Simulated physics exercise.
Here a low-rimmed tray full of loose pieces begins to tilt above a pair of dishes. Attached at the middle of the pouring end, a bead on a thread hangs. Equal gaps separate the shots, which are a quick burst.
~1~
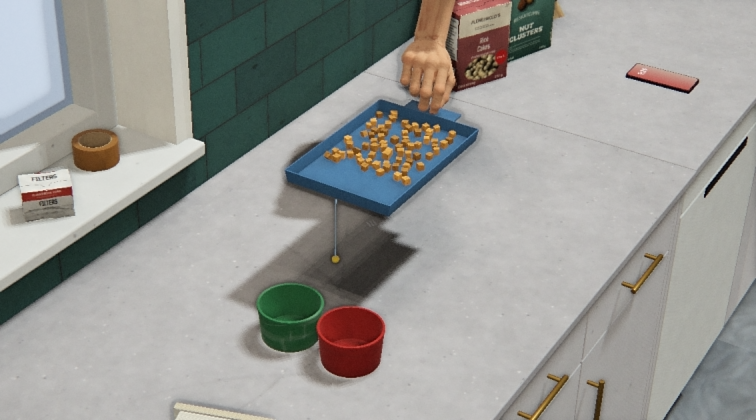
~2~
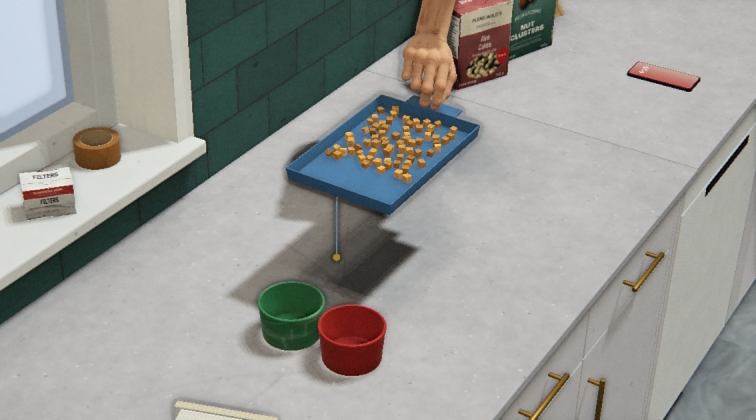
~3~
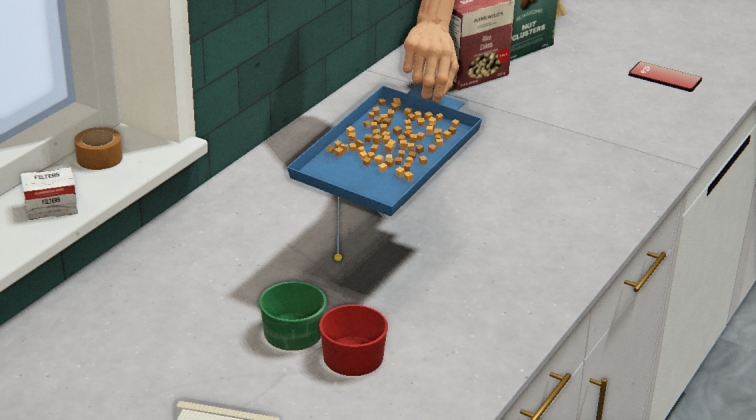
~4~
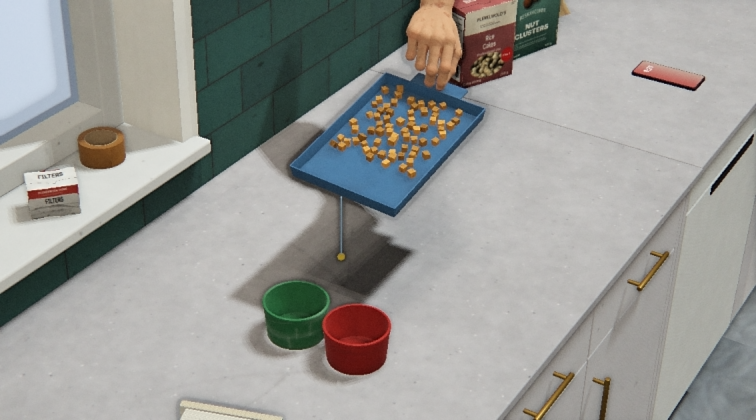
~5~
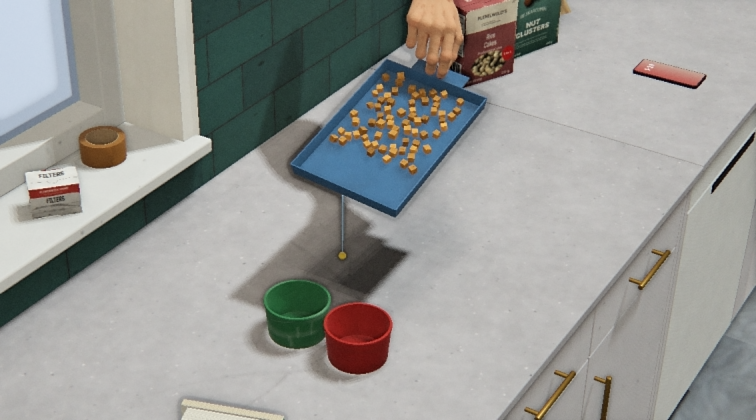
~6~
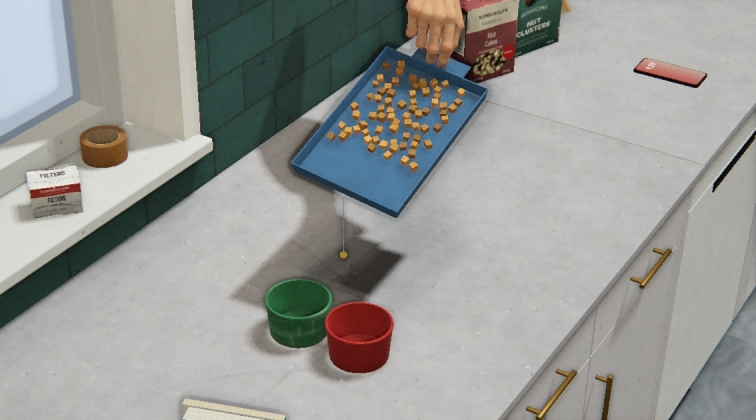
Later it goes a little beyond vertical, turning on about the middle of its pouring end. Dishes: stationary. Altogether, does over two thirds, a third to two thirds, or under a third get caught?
Altogether under a third gets caught.
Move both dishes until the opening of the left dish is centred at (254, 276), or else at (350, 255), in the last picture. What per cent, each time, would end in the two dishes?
Trial 1 about 0 %, trial 2 about 20 %.
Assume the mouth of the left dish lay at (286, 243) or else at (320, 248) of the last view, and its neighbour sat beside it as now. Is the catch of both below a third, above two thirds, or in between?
Taking the tries in order: Under a third and under a third.
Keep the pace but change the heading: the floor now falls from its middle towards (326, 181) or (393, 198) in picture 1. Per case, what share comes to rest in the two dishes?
First case: 0 %; second case: 0 %.
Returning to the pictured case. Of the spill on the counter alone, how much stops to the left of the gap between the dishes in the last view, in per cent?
10 per cent, roughly.
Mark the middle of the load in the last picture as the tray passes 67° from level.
Near the pixel (385, 203).
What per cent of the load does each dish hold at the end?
The left dish gets close to 0 per cent and the right dish close to 10 per cent.
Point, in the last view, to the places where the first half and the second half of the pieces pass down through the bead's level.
Roughly at (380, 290) first, and then at (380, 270).
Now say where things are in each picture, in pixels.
In the first frame, corners of the pouring end at (288, 169) and (389, 204), level; middle of the load at (399, 148), croutons; left dish at (272, 332); right dish at (333, 357); bead on its thread at (336, 259).
In the second frame, corners of the pouring end at (289, 167) and (390, 203), level; middle of the load at (400, 145).
In the third frame, corners of the pouring end at (290, 167) and (391, 205), tipped barely, lowest at the right corner; middle of the load at (402, 140).
In the fourth frame, corners of the pouring end at (293, 165) and (394, 207), tipped a little, lowest at the right corner; middle of the load at (405, 132).
In the fifth frame, corners of the pouring end at (293, 163) and (395, 208), tipped clearly, lowest at the right corner; middle of the load at (406, 124).
In the sixth frame, corners of the pouring end at (294, 162) and (396, 210), tipped clearly, lowest at the right corner; middle of the load at (406, 117); left dish at (280, 328); right dish at (341, 353).
Soon, tray tipped steeply; most on the tray; a small part in the air.
A while on, tray tipped past a quarter turn; about a quarter on the tray; a small part in the right dish; about half outside both; a small part in the air.
Towards the end, tray tipped past a quarter turn; a small part in the right dish; most outside both.
Finally, tray tipped past a quarter turn; a small part in the right dish; none in the left dish; most outside both.
